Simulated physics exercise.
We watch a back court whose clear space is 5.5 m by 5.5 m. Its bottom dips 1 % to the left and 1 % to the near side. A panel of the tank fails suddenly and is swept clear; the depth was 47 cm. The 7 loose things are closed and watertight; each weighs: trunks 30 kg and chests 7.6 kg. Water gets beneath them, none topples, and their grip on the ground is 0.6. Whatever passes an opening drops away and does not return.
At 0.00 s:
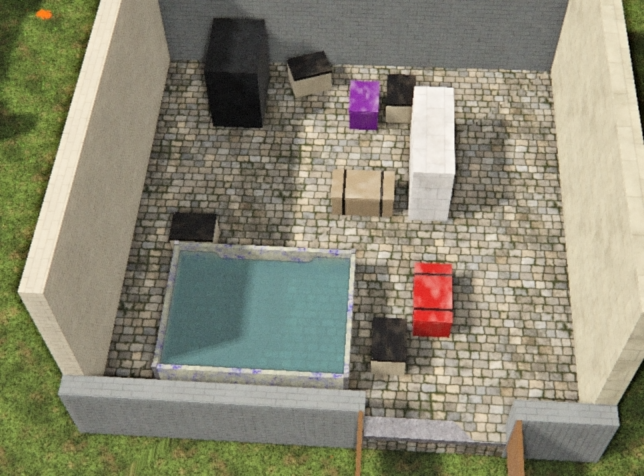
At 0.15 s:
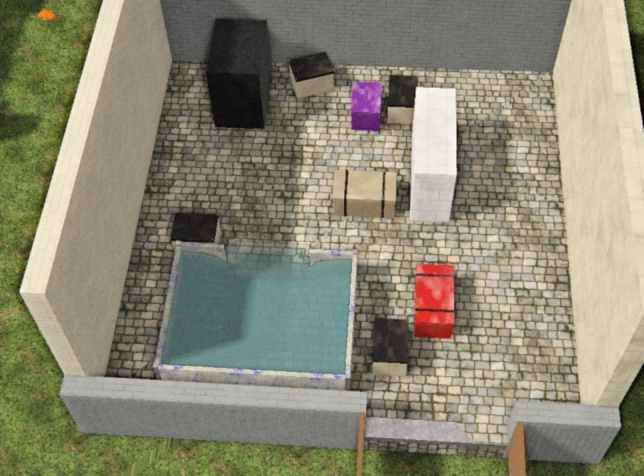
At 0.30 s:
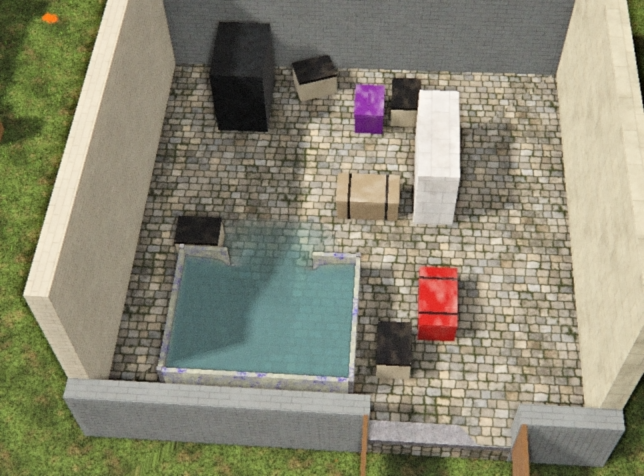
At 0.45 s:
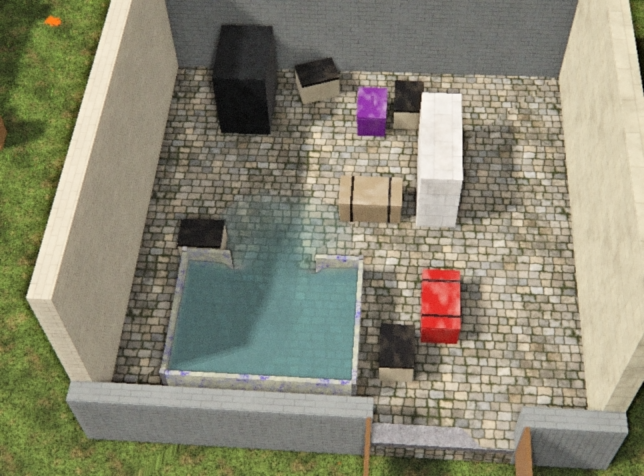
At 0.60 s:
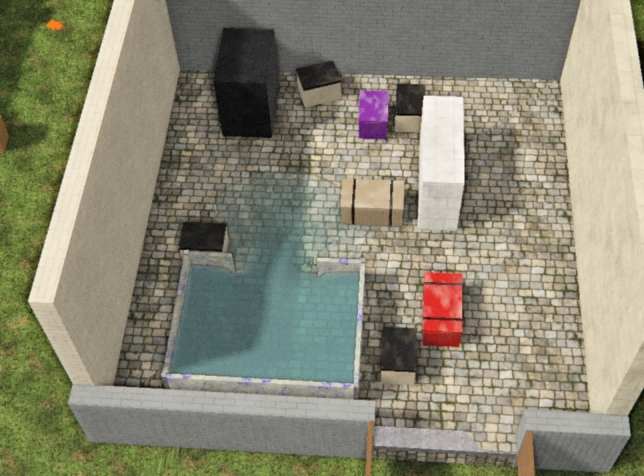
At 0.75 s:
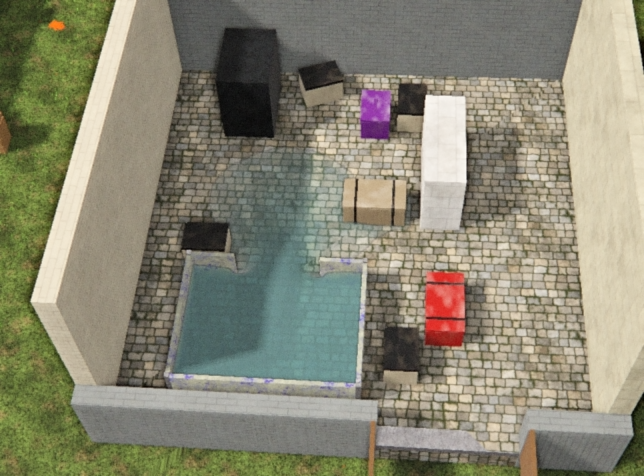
A walled tank loses part of its far side and water spreads across the paving.
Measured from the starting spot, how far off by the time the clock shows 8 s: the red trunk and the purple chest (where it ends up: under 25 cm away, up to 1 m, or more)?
Red trunk holds its place, purple chest ends far away.
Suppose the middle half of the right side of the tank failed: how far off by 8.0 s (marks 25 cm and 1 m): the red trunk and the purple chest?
Then the red trunk travels far, the purple chest barely shifts.
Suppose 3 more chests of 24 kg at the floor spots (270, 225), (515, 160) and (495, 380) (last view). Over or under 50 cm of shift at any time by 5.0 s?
In that order: Past it, short of it, under.
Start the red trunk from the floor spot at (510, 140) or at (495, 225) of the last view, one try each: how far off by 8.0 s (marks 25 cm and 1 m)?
In that order: It barely shifts; it barely shifts.
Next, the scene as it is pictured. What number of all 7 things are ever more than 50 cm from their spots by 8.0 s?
3 of them.
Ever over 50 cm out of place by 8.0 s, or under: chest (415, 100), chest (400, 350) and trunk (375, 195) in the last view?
In turn: Over, less, under.
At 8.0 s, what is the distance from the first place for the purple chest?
About 300 cm.
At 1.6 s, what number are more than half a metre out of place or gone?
0 of them.
After 1.6 s the red trunk is near (446, 301), 0.0 m from its start, aground; the purple chest is near (381, 100), 0.1 m from its start, aground; 0 of 7 are out; 0 afloat.
After 3.6 s the red trunk is near (446, 301), 0.0 m from its start, aground; the purple chest is near (467, 76), 1.4 m from its start, afloat; 0 of 7 are out; 2 afloat.
After 5.6 s the red trunk is near (446, 301), 0.0 m from its start, aground; the purple chest is near (559, 114), 2.5 m from its start, afloat; 0 of 7 are out; 3 afloat.
After 8.0 s the red trunk is near (446, 301), 0.0 m from its start, aground; the purple chest is near (550, 233), 3.0 m from its start, aground; 0 of 7 are out; 2 afloat.
